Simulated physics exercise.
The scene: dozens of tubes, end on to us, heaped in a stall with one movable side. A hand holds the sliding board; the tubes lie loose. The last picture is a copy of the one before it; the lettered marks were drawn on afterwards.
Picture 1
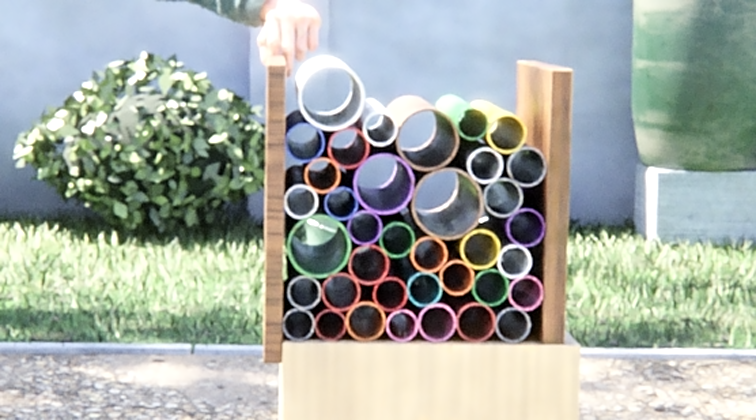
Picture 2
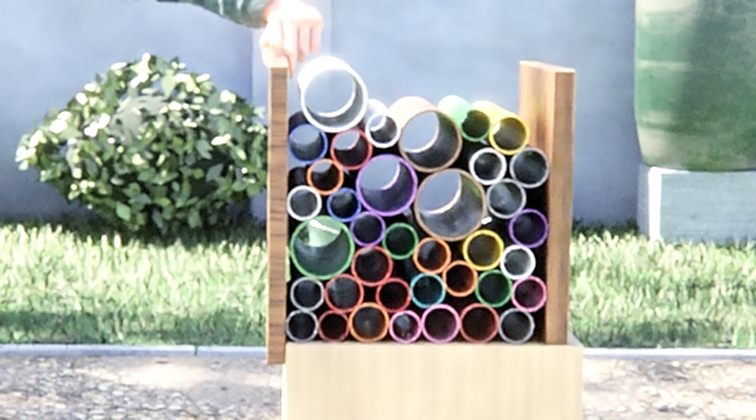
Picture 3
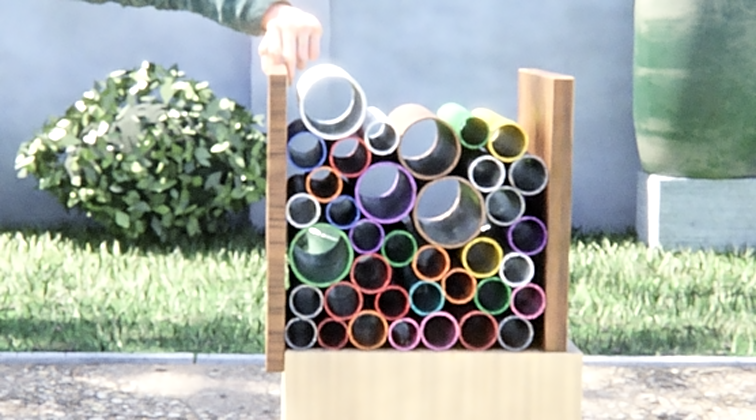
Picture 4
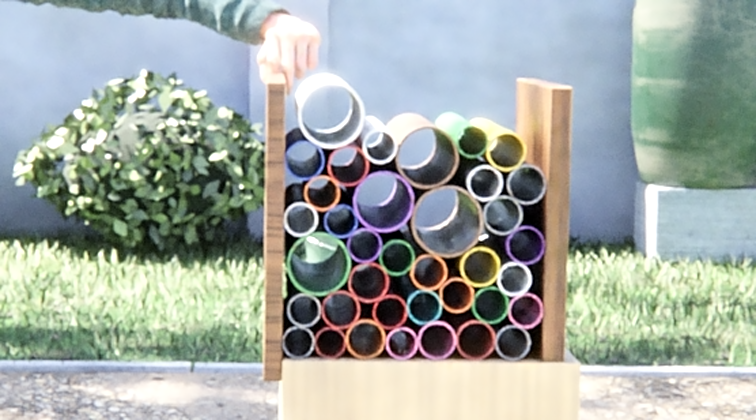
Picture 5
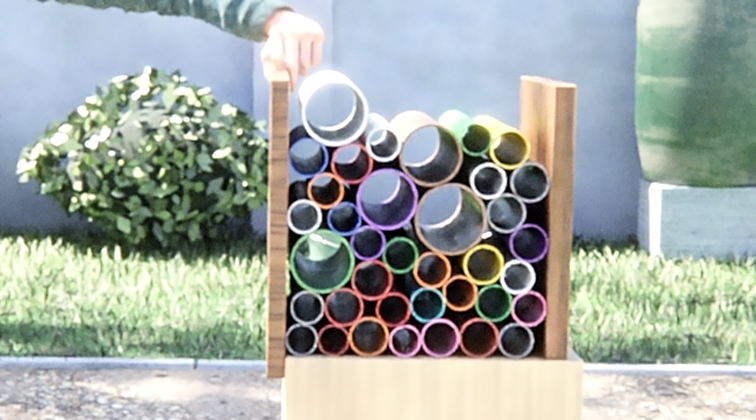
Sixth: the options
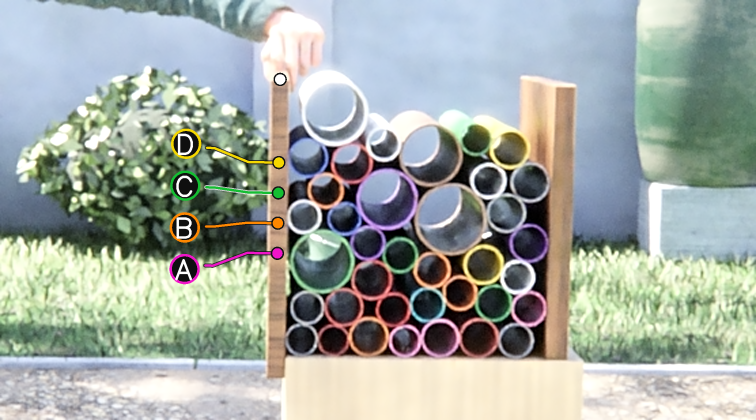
Outdoors, seen straight on from the front, a stall stands before a pale blue-grey wall, with grass, a rounded leafy bush at left and a large green pot at right. Dozens of open-ended tubes in white, purple, green, red, yellow and grey lie heaped between two brown wooden boards. A hand stays on the left board's top while the whole view shifts slightly, mostly downward, the tubes keeping their arrangement.
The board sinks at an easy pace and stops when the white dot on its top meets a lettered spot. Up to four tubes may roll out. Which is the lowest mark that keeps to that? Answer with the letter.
Lower it to B and no more.
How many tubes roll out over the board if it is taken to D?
It comes to none.
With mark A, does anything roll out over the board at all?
Yes, at A.
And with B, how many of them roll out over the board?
It comes to two.
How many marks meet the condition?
Three of the four.
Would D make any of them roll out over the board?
No, at D.
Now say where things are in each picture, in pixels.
A white tube (485, 165); a white tube (332, 97); side board (274, 197), in the first frame.
Side board (277, 199); a grey tube (302, 325), in the second frame.
A red tube (478, 330); a green tube (493, 295), in the third frame.
A white tube (514, 279); a purple tube (365, 245), in the fourth frame.
A blue tube (344, 219); a white tube (488, 181); a white tube (335, 112), in the fifth frame.
On the marked copy, A at (277, 253); B at (278, 223); C at (278, 193); D at (279, 162); the white dot at (280, 80).
Taking B. A third of the way, top of the board (289, 145).
Two thirds of the way, top of the board (287, 219).
When it is over, top of the board (287, 223), two out over the board.
As for the rest, A more than four out over the board; C none out over the board; D none out over the board.
